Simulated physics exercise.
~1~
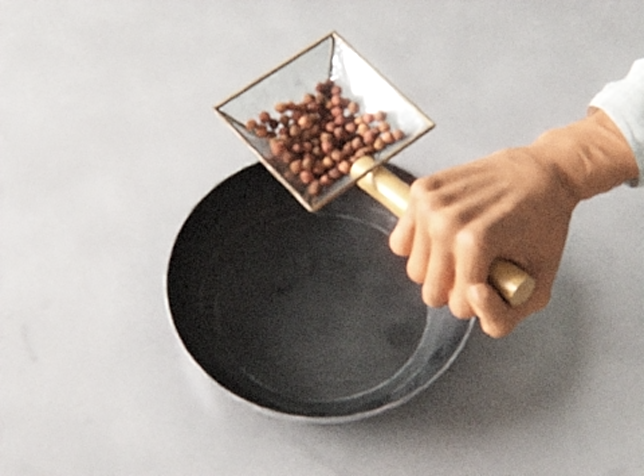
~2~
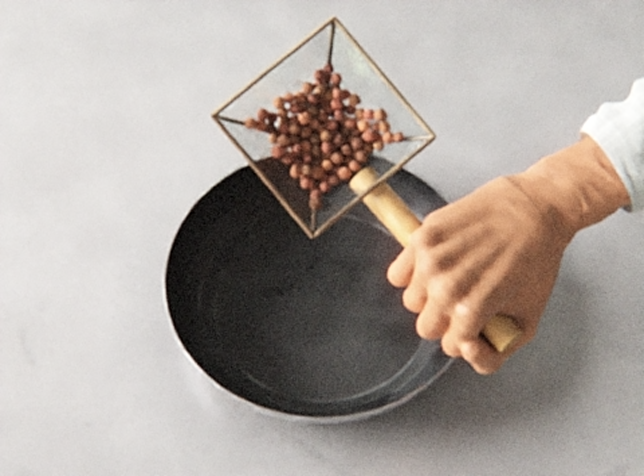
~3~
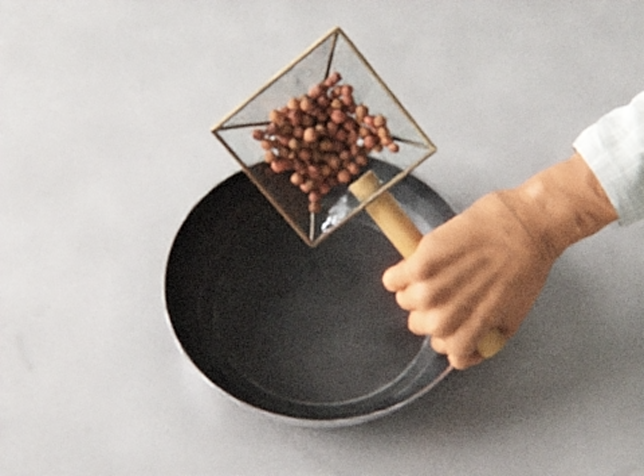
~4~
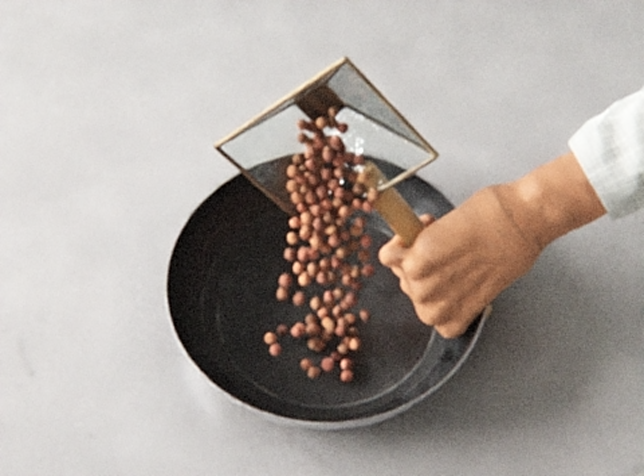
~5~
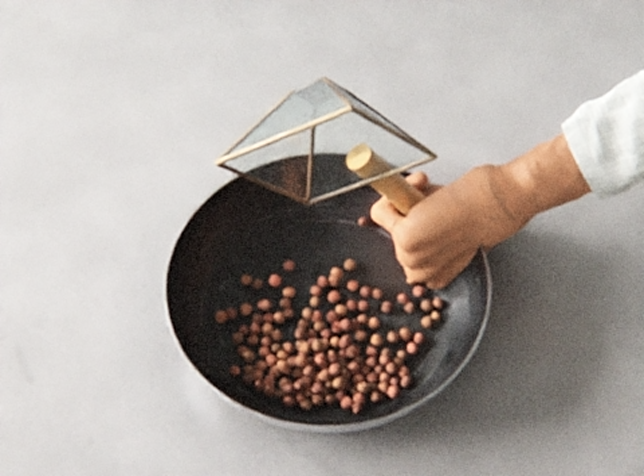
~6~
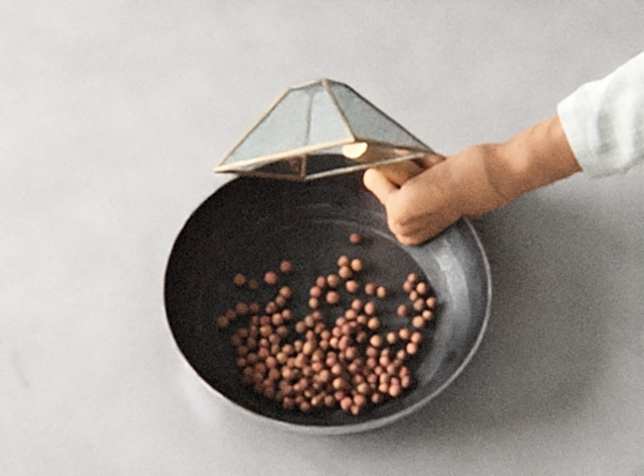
On a plain pale grey surface, seen from above at an angle, a round dark pan sits below a clear, square-mouthed scoop with thin brassy edges. A hand in a pale sleeve reaches in from the right, gripping the scoop's golden handle and holding reddish-brown clay pellets over the pan's far rim. The hand steadily tips the scoop, and at first the pellets stay bunched inside. Then they pour over the lip in a thick stream and scatter across the pan. The hand keeps turning the emptied scoop until its mouth faces downward, and the pellets lie still in a loose layer toward the near side.
